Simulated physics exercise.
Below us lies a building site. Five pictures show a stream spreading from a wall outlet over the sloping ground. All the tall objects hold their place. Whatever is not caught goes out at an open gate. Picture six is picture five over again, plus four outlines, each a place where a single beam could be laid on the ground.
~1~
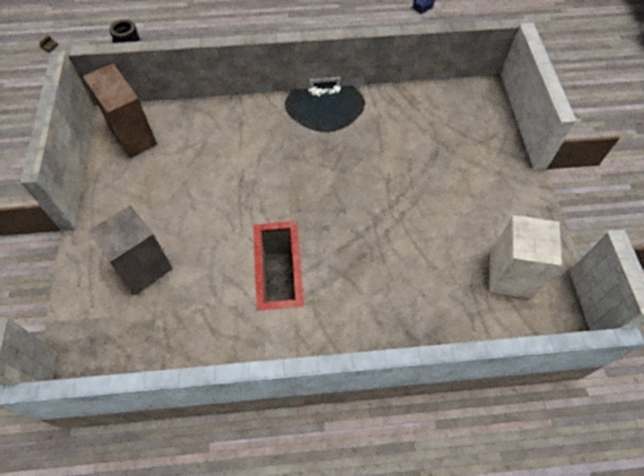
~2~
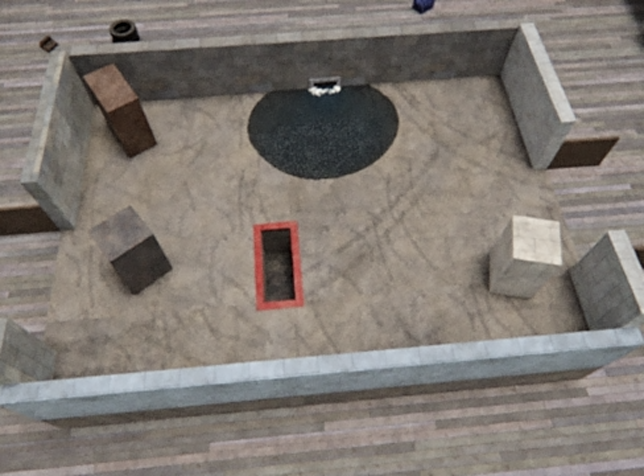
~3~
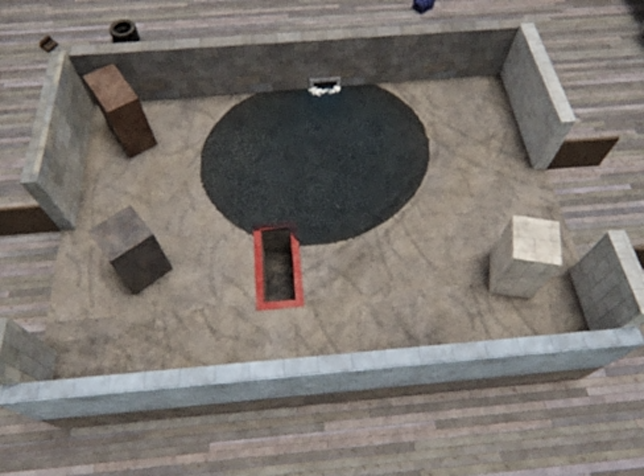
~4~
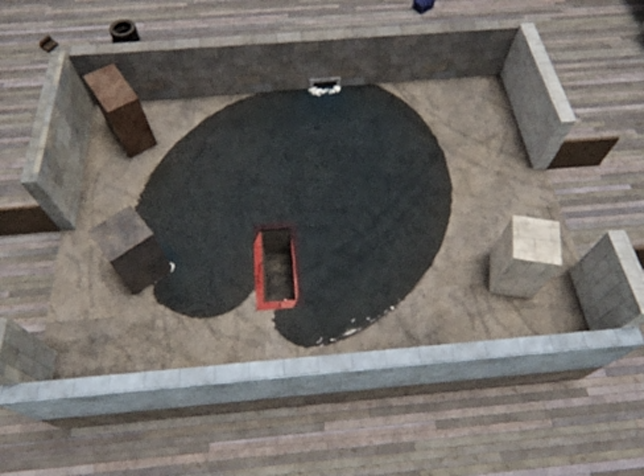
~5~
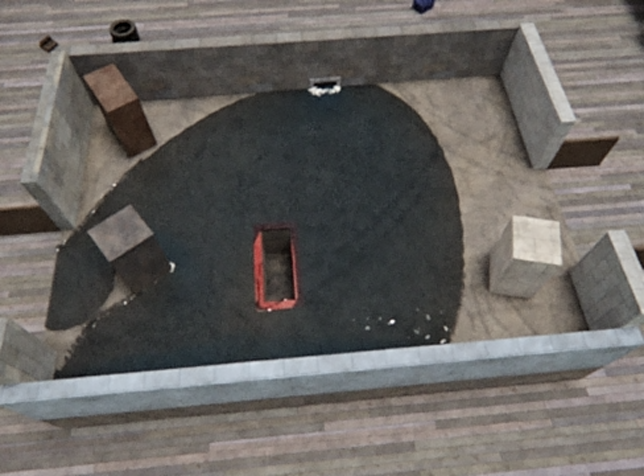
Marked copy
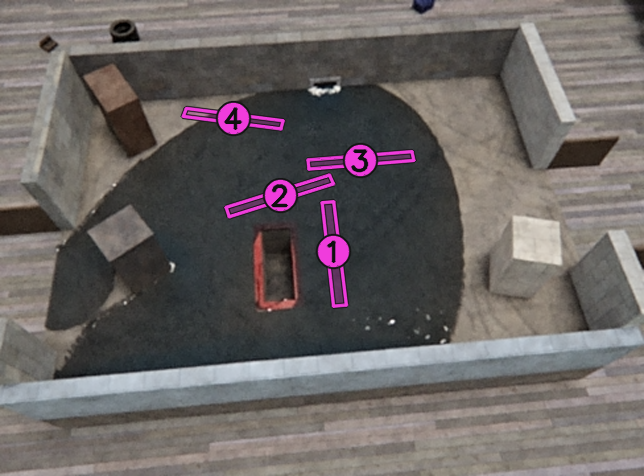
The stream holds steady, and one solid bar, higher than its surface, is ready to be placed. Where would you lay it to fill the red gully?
4.
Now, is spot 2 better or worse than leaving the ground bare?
Spot 2 is worse.
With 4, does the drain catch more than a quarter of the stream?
Yes.
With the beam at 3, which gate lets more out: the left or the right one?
The left one.
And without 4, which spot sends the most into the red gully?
1 it is.
On the marked copy, 1 from (339, 305) to (327, 202); 2 from (227, 212) to (331, 179); 3 from (308, 164) to (412, 156); 4 from (184, 112) to (281, 124).
If 1 is chosen, about 23 % of the stream goes into the red gully, about 76 % out by the gates.
If 2 is chosen, about 11 % of the stream goes into the red gully, about 88 % out by the gates.
If 3 is chosen, about 12 % of the stream goes into the red gully, about 87 % out by the gates.
If 4 is chosen, about 31 % of the stream goes into the red gully, about 69 % out by the gates.
